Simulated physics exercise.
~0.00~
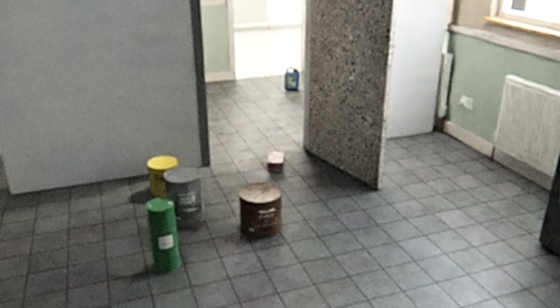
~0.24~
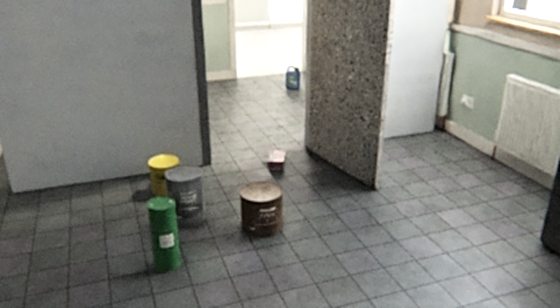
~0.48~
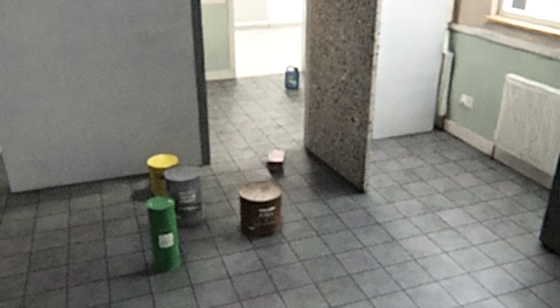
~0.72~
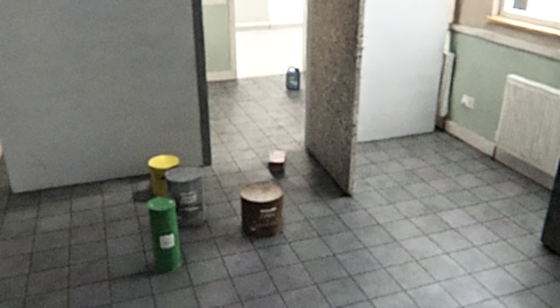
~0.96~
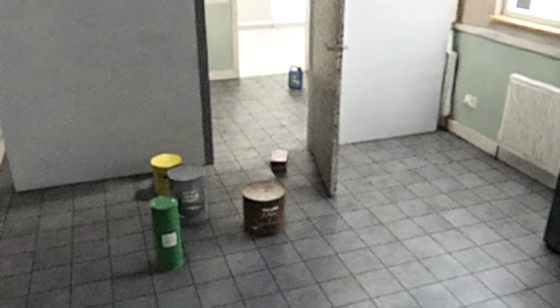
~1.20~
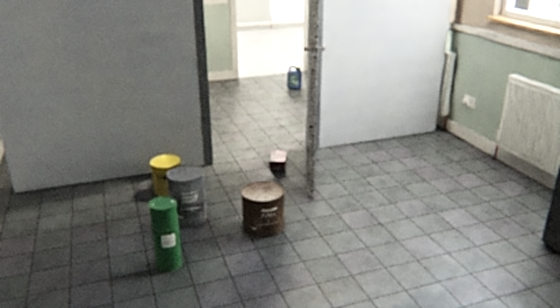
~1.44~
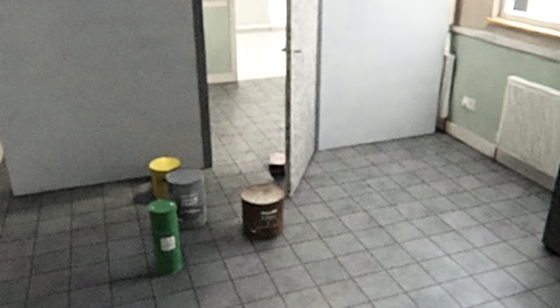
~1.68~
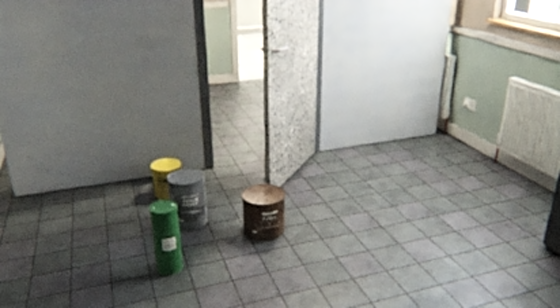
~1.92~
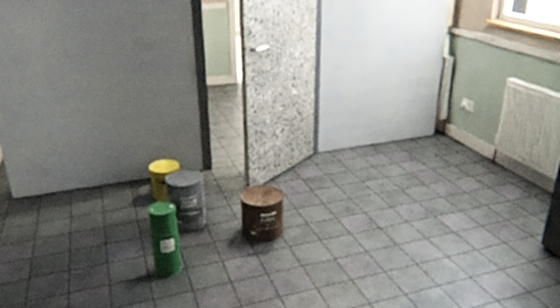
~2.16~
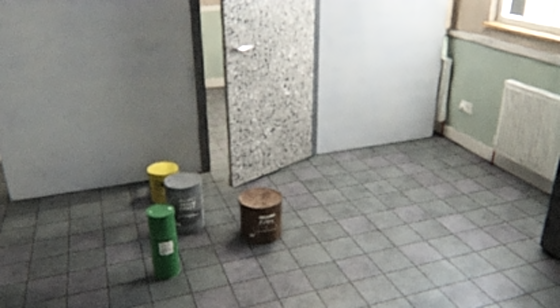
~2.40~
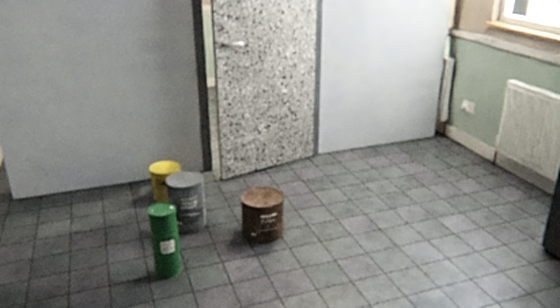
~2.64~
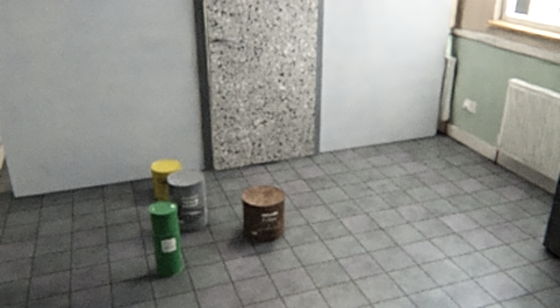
The footage shows a speckled door standing open in a grey-tiled room, with yellow, grey, green and brown containers on the floor. The door swings steadily towards its frame, passing out of line with a small pink box, which disappears from view, and ends up shut.
